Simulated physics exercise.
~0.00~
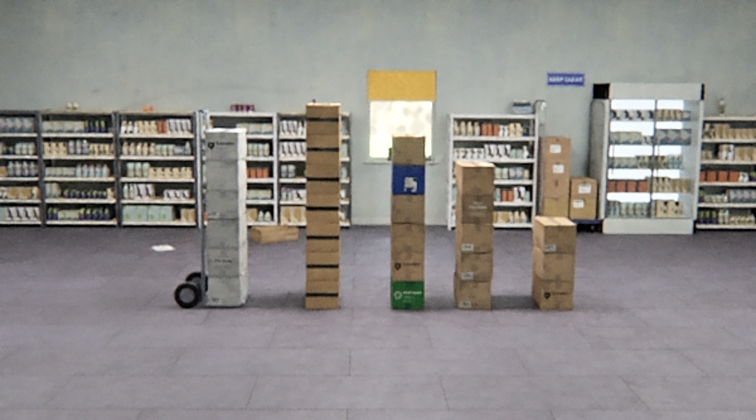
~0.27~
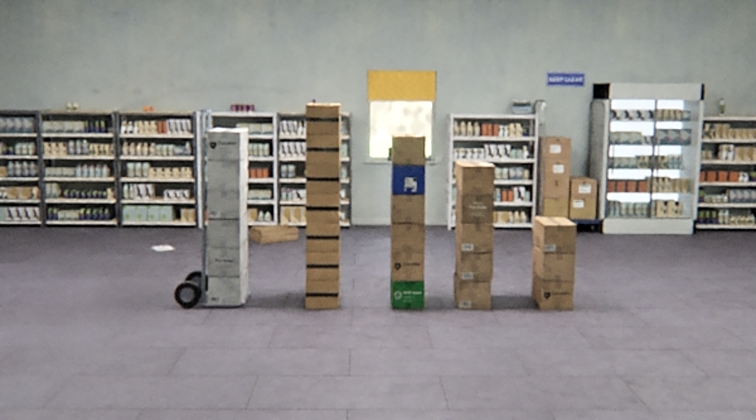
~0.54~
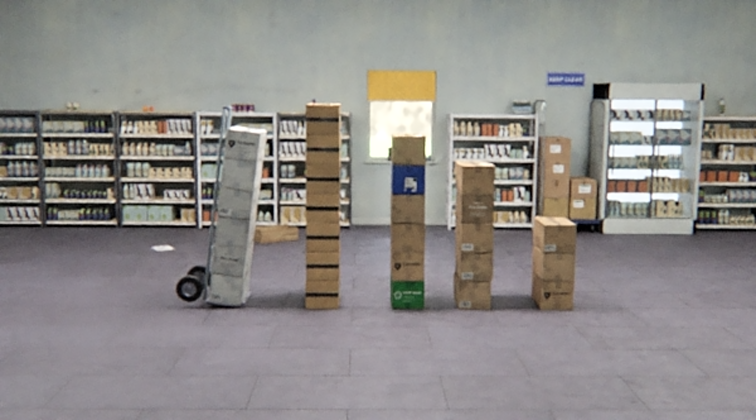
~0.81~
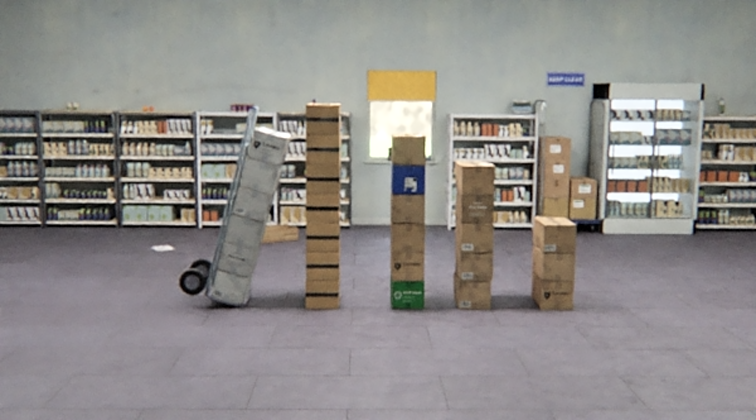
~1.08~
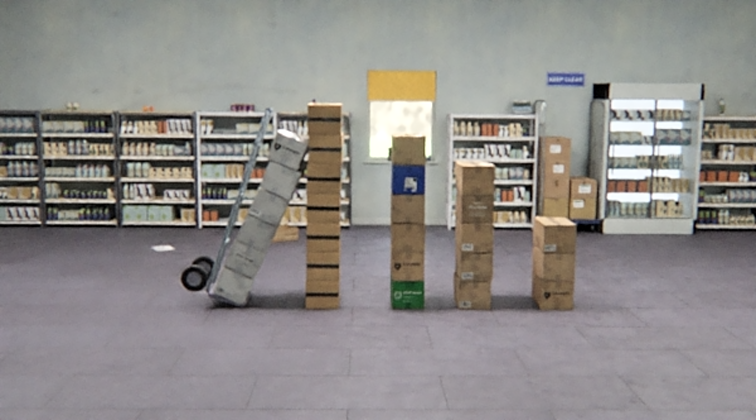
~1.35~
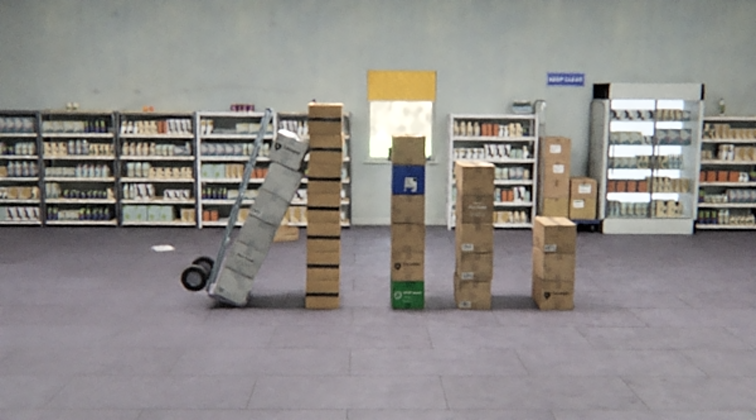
In a store, a hand truck tilts right, leaning its pale stack against brown boxes.
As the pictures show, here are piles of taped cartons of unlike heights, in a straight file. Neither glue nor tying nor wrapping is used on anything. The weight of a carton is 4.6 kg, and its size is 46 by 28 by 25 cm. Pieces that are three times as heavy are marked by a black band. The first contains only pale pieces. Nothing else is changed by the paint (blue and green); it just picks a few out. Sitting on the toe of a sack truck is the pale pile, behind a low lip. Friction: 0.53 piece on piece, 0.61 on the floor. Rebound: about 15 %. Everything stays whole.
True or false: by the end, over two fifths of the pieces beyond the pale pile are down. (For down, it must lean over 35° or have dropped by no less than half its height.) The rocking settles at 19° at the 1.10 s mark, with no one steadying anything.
False.
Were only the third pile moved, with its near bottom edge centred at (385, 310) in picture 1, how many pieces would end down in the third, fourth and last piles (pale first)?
Third 0; fourth 0; last 0.
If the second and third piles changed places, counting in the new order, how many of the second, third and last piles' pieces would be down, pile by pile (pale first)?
After the swap, the second pile would have 5 down, the third 7 and the last 3.
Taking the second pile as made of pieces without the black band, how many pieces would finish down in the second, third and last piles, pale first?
Down by pile: Second 7, third 6, last 3.
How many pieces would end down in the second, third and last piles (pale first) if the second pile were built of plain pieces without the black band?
Count down, pile by pile - second 7, third 6, last 3.
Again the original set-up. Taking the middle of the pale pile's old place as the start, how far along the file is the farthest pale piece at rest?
50 cm.
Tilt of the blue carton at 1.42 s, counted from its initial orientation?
My estimate is close to 0°.
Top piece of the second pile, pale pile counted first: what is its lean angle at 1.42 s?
It sits around 0° from upright.
After 1.42 s, 0 of the pale pile down; none of the 21 other cartons down.
At rest (2.4 s), 0 of the pale pile down; none of the 21 other cartons down; blue carton unmoved; green carton unmoved. That is 0 per cent. As the last picture would show them, middles, blue carton near (408, 177), green carton near (407, 289).
